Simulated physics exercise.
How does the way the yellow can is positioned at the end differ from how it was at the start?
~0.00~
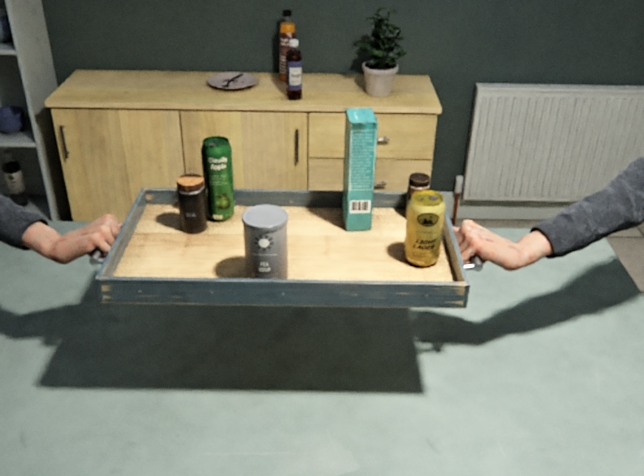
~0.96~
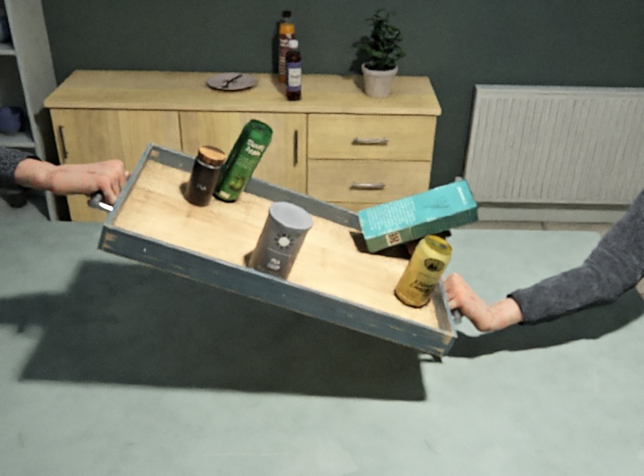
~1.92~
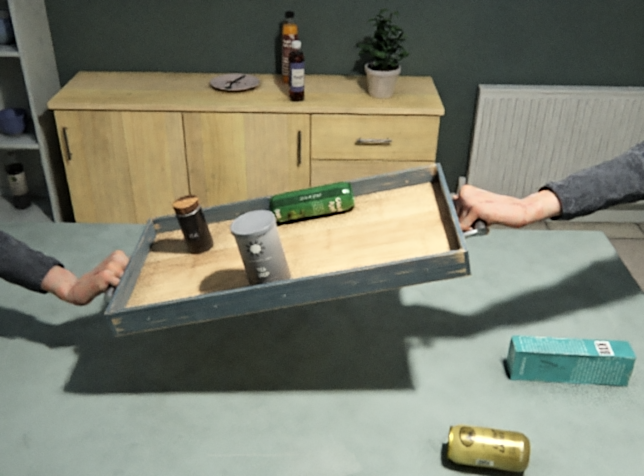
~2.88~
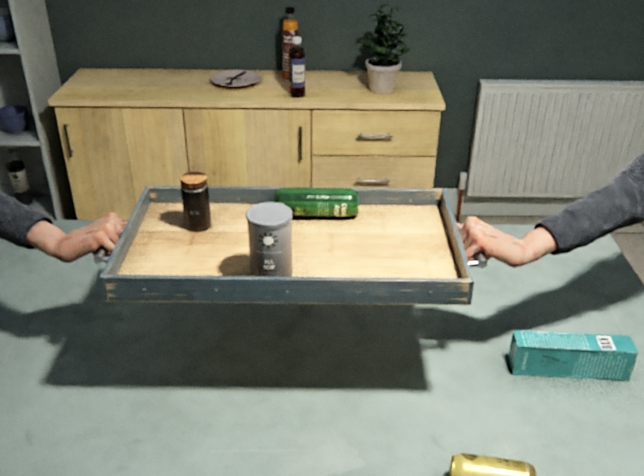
At the start the yellow can stood upright on the tray, but by the end it was lying on its side on the table.
